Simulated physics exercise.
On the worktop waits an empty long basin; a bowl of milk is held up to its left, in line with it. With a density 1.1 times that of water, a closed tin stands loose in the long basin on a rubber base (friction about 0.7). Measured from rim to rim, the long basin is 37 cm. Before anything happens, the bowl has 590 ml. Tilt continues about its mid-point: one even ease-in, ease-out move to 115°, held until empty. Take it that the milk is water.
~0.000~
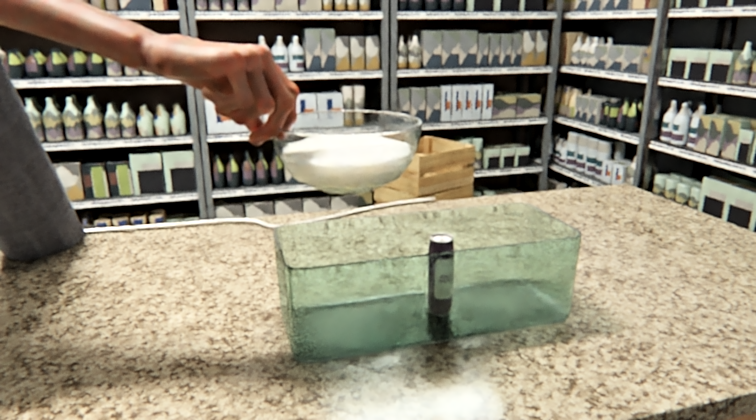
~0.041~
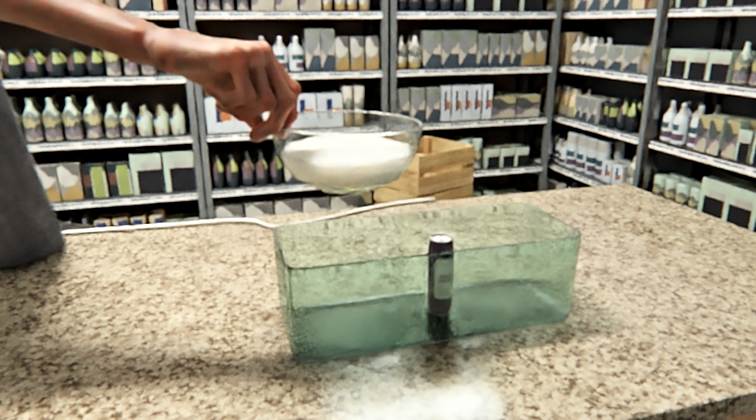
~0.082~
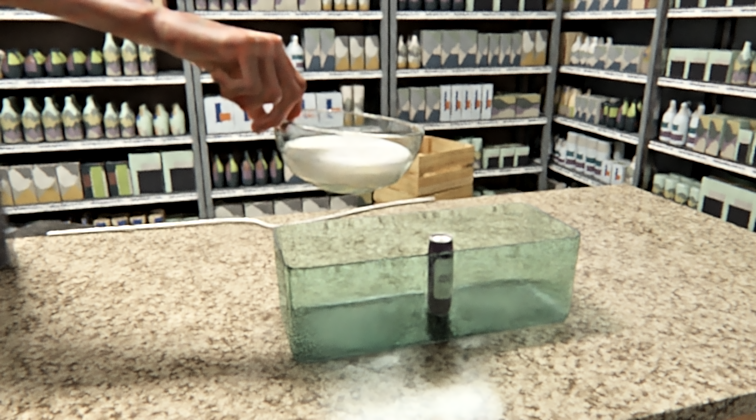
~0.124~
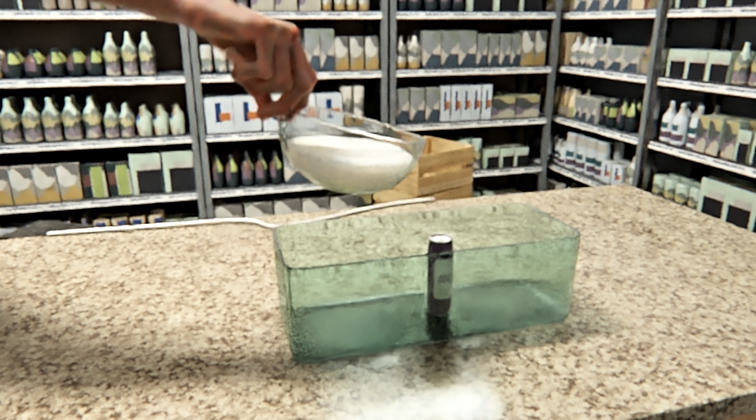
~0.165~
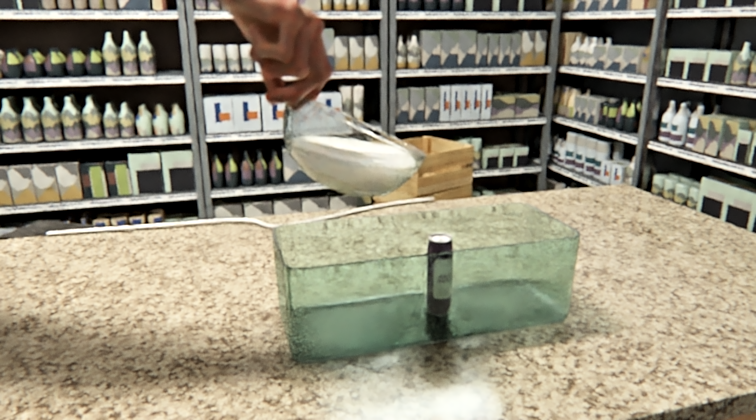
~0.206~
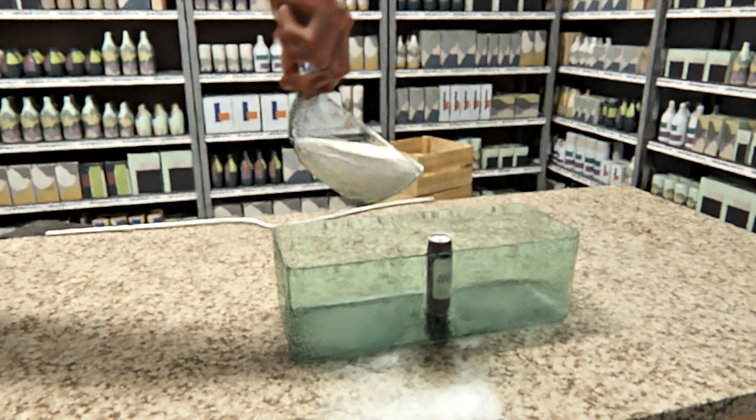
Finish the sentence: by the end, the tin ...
By the end, the tin has toppled.
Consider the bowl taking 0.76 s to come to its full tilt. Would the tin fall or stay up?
Outcome - the tin remains standing.
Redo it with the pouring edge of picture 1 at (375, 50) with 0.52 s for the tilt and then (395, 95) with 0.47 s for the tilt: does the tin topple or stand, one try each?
Run one: It tumbles. Run two: It tumbles.
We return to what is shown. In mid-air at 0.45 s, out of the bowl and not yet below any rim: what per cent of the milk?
Close to 10 per cent, I'd say.
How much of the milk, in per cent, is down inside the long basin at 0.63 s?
About 98 %.
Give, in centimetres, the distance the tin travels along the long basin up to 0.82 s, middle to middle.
About 4 cm.
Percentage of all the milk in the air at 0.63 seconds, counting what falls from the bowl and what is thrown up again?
2 per cent or so.
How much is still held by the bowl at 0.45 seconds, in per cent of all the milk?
Close to 3 in a hundred.
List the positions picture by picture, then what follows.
In the first frame, tilt 0°; pouring edge (416, 120); surface from (280, 152) to (408, 144); the long basin's rim runs from (279, 248) to (554, 219); the tin's top is at (442, 241).
In the second frame, tilt 2°; pouring edge (417, 122); surface from (280, 151) to (408, 145).
In the third frame, tilt 7°; pouring edge (419, 128); surface from (281, 148) to (408, 147).
In the fourth frame, tilt 15°; pouring edge (420, 139); surface from (284, 144) to (409, 151).
In the fifth frame, tilt 26°; pouring edge (420, 154); surface from (287, 141) to (413, 155).
In the sixth frame, tilt 39°; pouring edge (416, 170); surface from (294, 142) to (411, 158); 1 per cent is over the edge.
Then, 0.45 s in, the tilt is 110° and 3 per cent is still to pour; the tin stands where it began.
Then, 0.63 s in, the tilt is 115° and 0 per cent is still to pour; the tin leans 14°.
Then, 0.82 s in, the tilt is 115° and 0 per cent is still to pour; the tin leans 38°.
Then, 1.02 s in, the tilt is 115° and 0 per cent is still to pour; the tin lies on its side.
Finally, the tin lies on its side.
